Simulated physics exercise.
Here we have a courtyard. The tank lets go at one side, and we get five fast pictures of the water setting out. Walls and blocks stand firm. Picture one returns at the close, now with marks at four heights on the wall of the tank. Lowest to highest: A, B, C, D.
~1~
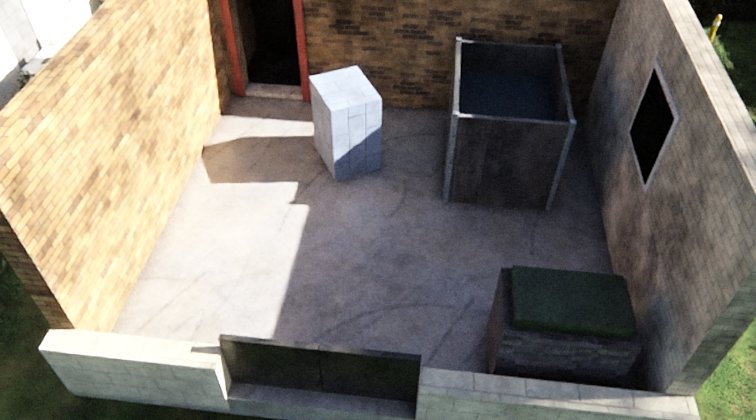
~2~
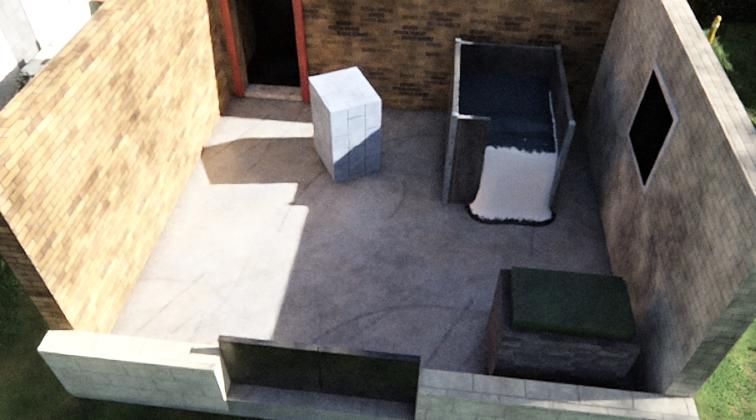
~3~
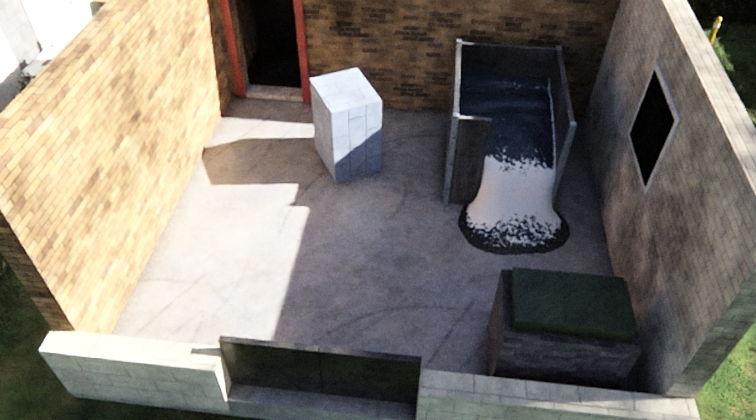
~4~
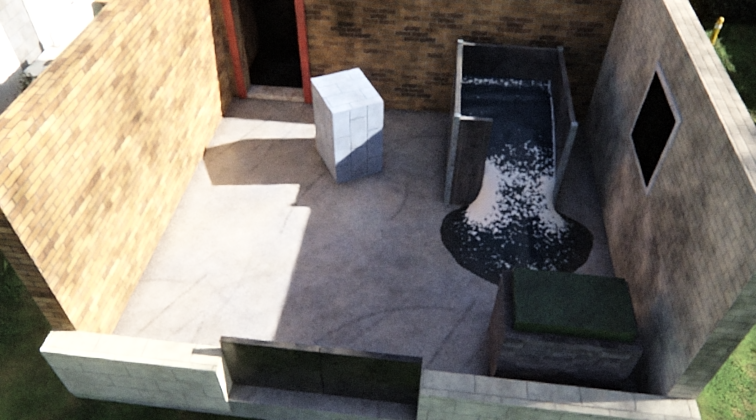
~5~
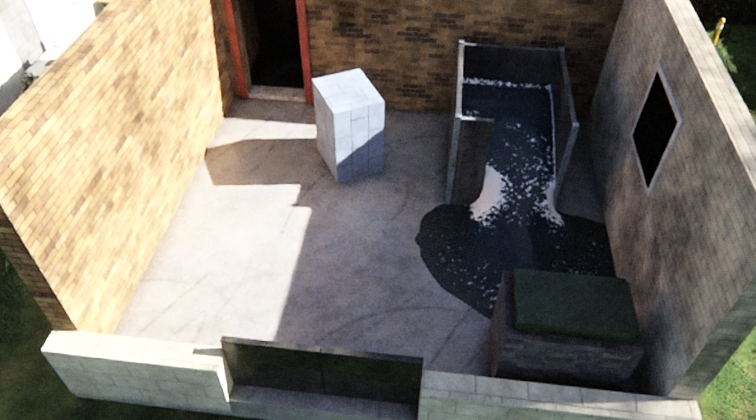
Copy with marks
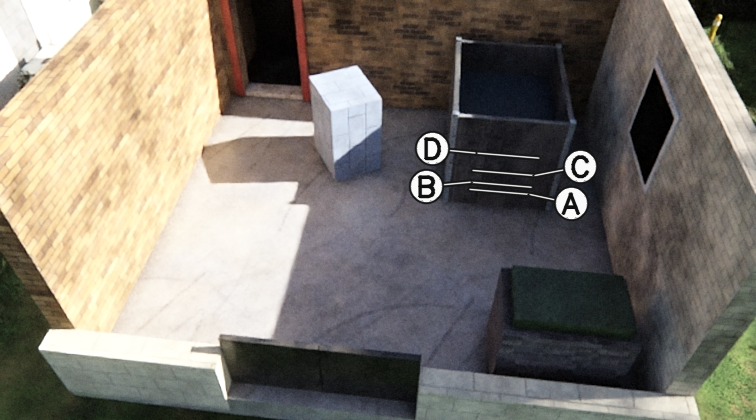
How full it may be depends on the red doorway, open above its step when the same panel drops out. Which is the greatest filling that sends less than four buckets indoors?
The answer is line C.
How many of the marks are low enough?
Three of the four.
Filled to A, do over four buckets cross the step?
No, not at all.
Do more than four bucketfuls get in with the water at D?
Yes, it does.
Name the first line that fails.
That is line D.
On the marked copy, A at (499, 191); B at (501, 184); C at (503, 172); D at (507, 155); from the bottom up A, B, C, D.
Choosing A, nothing gets over.
Choosing B, nothing gets over.
Choosing C, a bucket or two gets in.
Choosing D, about 11 bucketfuls get in.
